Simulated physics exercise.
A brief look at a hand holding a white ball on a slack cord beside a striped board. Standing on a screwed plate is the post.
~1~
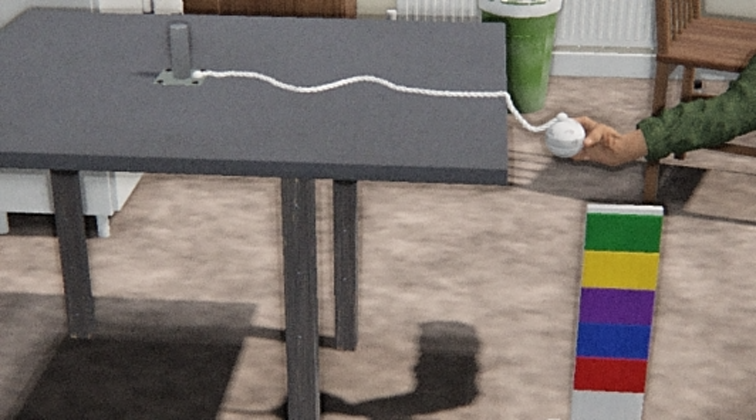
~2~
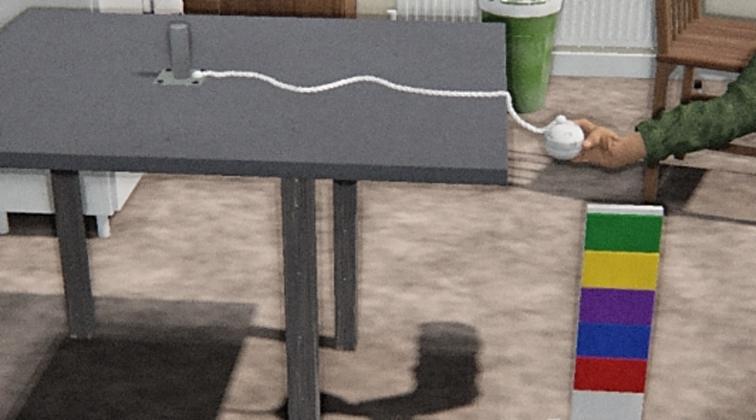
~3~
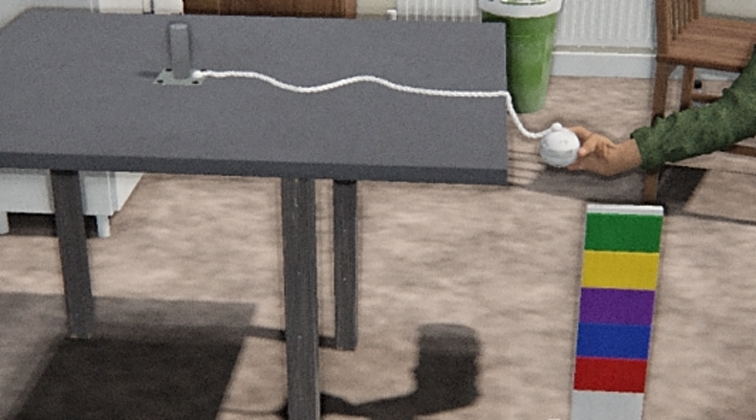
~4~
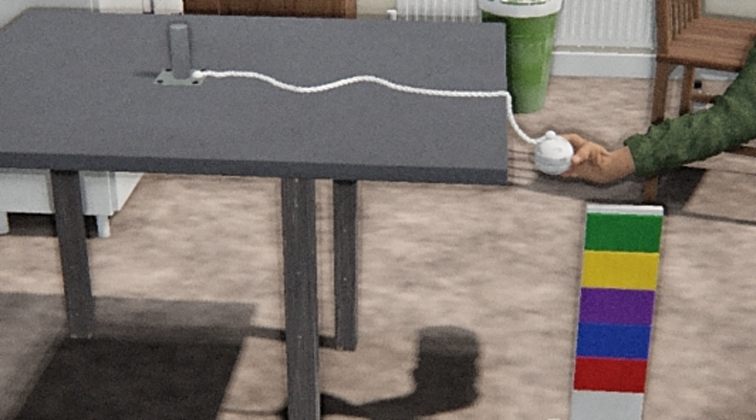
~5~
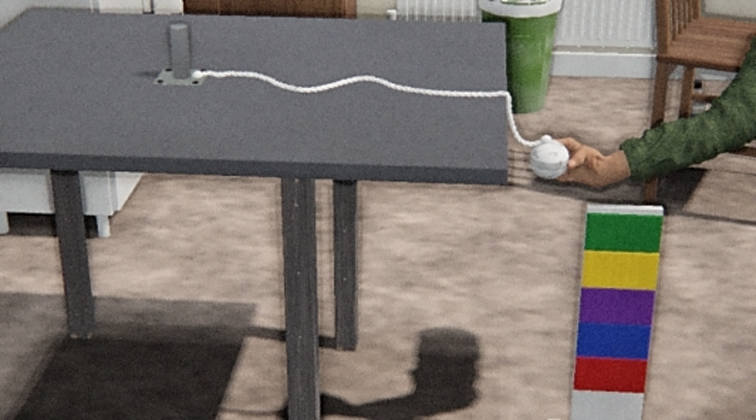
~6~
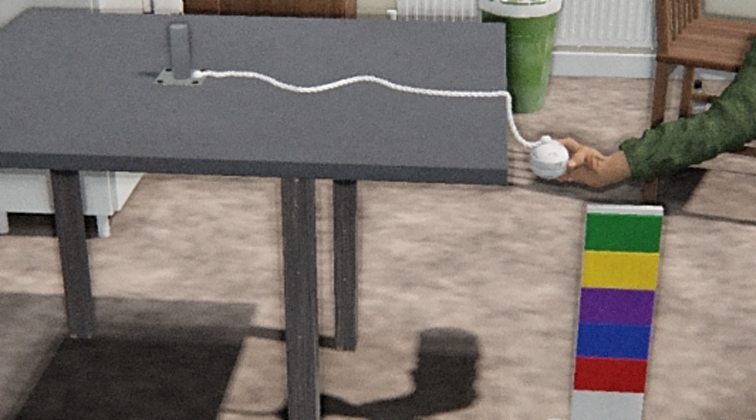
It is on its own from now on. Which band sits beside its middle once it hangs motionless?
The green band.
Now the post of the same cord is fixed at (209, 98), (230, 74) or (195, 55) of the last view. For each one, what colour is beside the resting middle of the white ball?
First try: Yellow; second try: Yellow; third try: Green.
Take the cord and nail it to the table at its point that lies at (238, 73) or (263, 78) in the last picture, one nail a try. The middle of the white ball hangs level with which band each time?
Results, in sequence: Green / green.
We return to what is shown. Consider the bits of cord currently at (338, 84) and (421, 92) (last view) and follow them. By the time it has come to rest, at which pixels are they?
The first ends at (366, 84) and the second at (468, 89).
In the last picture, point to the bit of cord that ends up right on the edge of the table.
Position: Approx. (462, 95).
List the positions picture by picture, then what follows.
In the first picture, white ball (565, 138); green (624, 234); yellow (620, 271); purple (617, 307); blue (613, 342); red (610, 376).
In the second picture, white ball (564, 140); cord through (230, 74) (291, 88) (354, 80) (421, 92) (497, 95).
In the third picture, white ball (560, 147).
In the fourth picture, white ball (554, 155); cord through (230, 74) (291, 88) (354, 80) (421, 92) (497, 95).
In the fifth picture, white ball (549, 159).
In the sixth picture, white ball (549, 160); cord through (230, 74) (291, 88) (354, 80) (421, 92) (497, 95).
Early on, ball near (508, 223); level with green.
Midway, ball near (514, 228); level with green.
Finally, ball near (500, 228); level with green. The cord holds its middle at green.
